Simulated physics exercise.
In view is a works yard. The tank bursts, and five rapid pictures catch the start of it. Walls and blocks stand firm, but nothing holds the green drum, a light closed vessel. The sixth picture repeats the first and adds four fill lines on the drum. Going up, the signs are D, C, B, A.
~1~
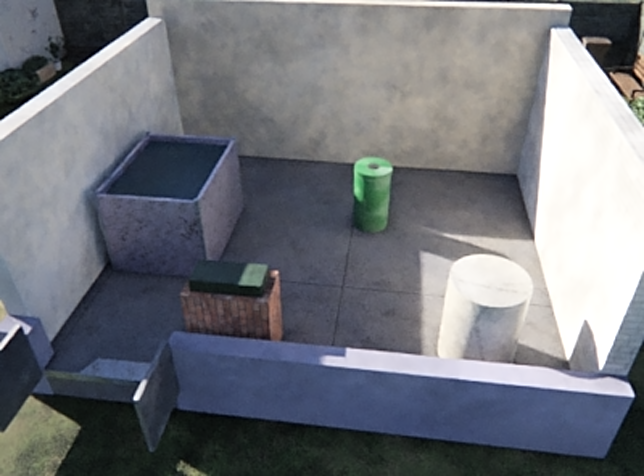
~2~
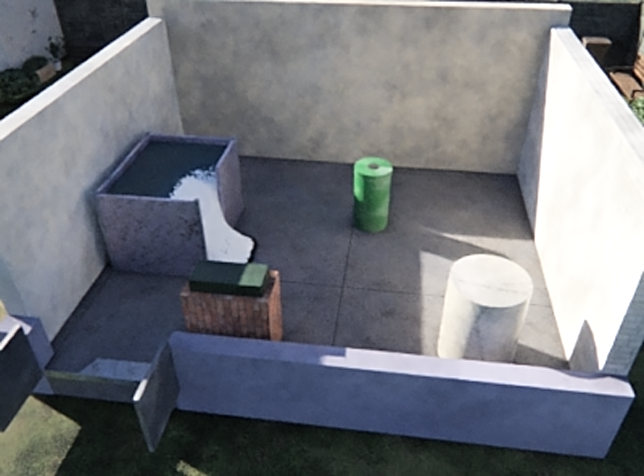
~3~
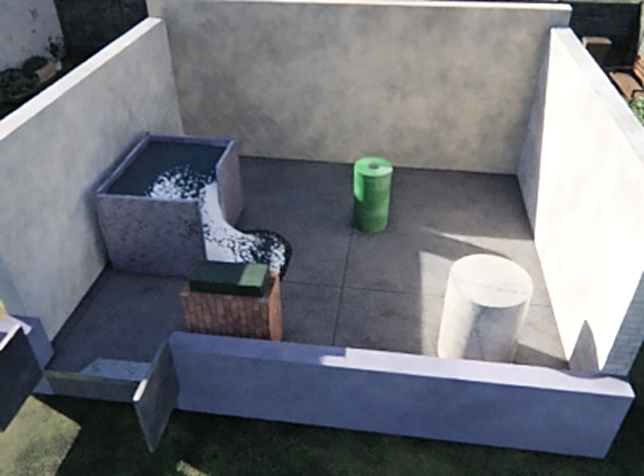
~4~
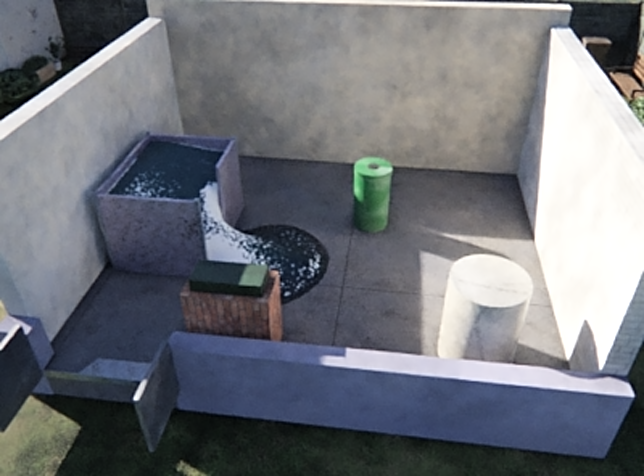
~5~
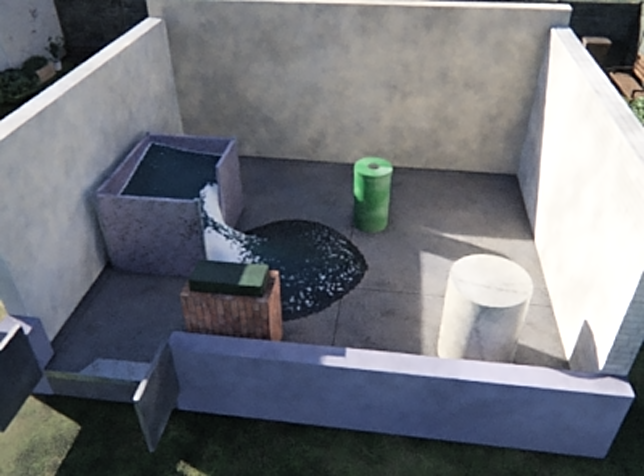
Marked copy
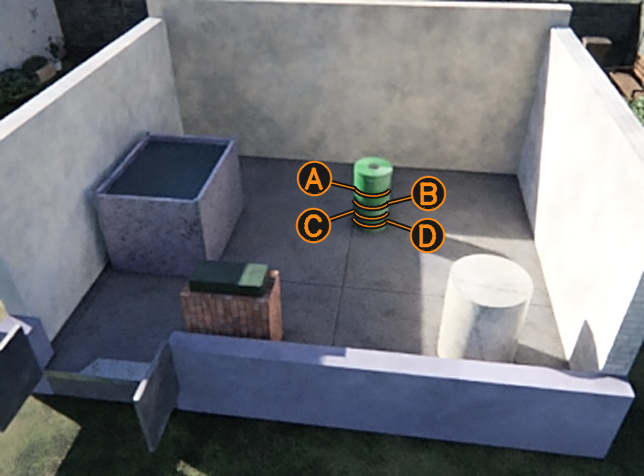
Water pours from a raised tank and spreads across the yard floor toward a green drum.
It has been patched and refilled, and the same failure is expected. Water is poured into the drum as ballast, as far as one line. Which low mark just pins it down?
C.
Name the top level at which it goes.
That would be D.
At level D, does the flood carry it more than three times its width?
No, less.
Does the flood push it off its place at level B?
No, not at all.
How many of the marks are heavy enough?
Three.
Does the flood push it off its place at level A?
No, that is safe.
On the marked copy, A at (370, 196); B at (370, 208); C at (369, 218); D at (369, 226); from the bottom up D, C, B, A.
With A, it does not move.
With B, it does not move.
With C, it does not move.
With D, it is pushed about twice its own width away.
